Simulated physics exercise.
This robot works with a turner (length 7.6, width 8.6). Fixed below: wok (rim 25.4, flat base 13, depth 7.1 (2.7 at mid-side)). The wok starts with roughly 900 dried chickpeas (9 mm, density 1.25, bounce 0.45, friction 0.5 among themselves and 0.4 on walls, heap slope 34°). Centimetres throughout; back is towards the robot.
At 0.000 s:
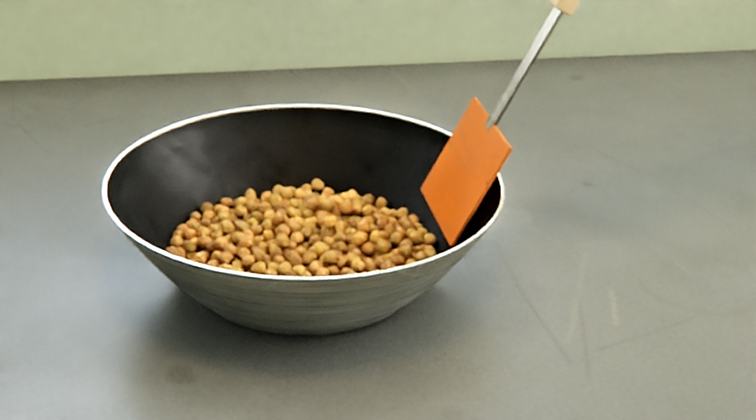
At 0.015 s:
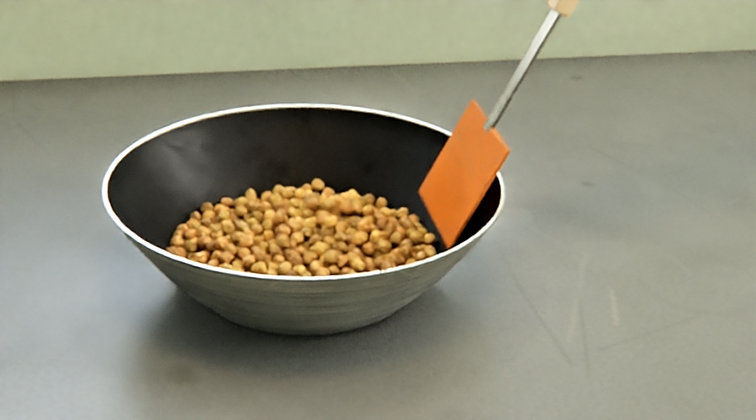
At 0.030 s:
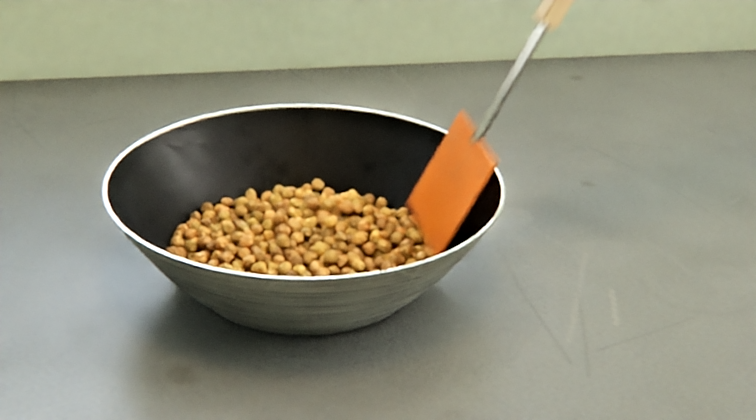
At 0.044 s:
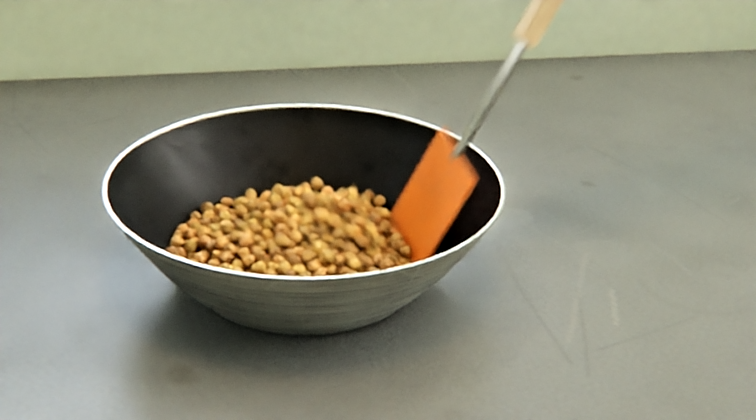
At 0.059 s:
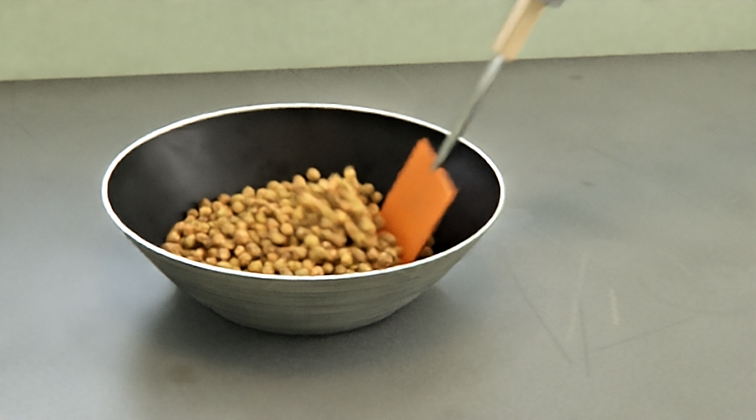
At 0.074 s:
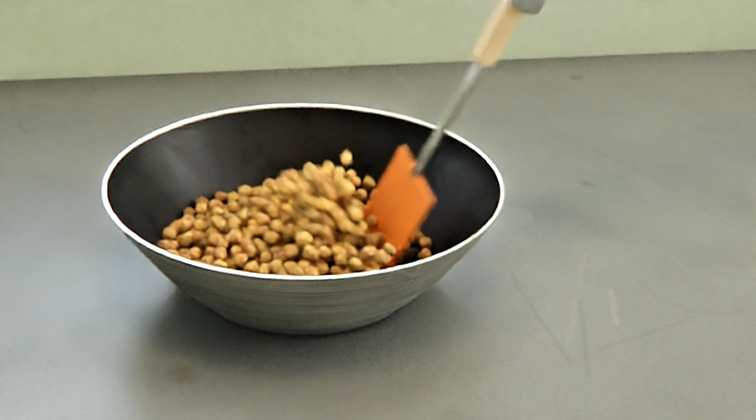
An orange turner with a metal shaft moves down and left from the right side of a dark wok, pushing into the heap of dried chickpeas and bunching them upward and leftward, while the wok stays still on the gray surface.
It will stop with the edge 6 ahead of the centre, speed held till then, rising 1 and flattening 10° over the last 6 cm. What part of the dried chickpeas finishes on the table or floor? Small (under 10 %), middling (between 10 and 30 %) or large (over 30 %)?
Answer: Small; under 10 % of the dried chickpeas finish on the table or floor.
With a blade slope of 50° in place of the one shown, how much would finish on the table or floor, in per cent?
Then about 5 per cent.
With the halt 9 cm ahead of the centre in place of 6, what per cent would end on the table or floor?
It would be near 45 per cent.
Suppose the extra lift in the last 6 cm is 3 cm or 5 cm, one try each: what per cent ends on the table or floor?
Some 15 and 15 per cent.
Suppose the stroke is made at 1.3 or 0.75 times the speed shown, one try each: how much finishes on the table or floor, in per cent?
Some 15 and 0 per cent.
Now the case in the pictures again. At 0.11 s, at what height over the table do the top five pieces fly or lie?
Roughly 8 cm.
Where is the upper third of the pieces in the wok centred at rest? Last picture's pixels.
At about (175, 218).
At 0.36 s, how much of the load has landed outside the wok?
Some 5 per cent.
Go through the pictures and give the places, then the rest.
In the first frame, turner top edge at (493, 122), sloping 63°; upper third of the load around (307, 241), from x 170 to 430, top at y 185; 900 in the wok.
In the second frame, turner top edge at (490, 124), sloping 63°; upper third of the load around (307, 241), from x 170 to 430, top at y 185.
In the third frame, turner top edge at (478, 136), sloping 63°; upper third of the load around (308, 241), from x 170 to 430, top at y 185.
In the fourth frame, turner top edge at (458, 153), sloping 63°; upper third of the load around (309, 240), from x 170 to 430, top at y 185.
In the fifth frame, turner top edge at (437, 165), sloping 63°; upper third of the load around (308, 233), from x 170 to 430, top at y 175.
In the sixth frame, turner top edge at (417, 172), sloping 63°; upper third of the load around (301, 226), from x 165 to 425, top at y 160; 900 in the wok.
After 0.11 s, sloping 63°, highest piece 9 above the table; 900 in the wok.
After 0.15 s, sloping 59°, highest piece 10 above the table; 900 in the wok.
After 0.36 s, sloping 53°, highest piece 8 above the table; 841 in the wok, 29 on the table or floor, 30 on the blade or in flight.
After 1.41 s, sloping 53°, highest piece 8 above the table; 840 in the wok, 60 on the table or floor.
At rest, 840 in the wok, 60 on the table or floor. That is 7 % on the table or floor.
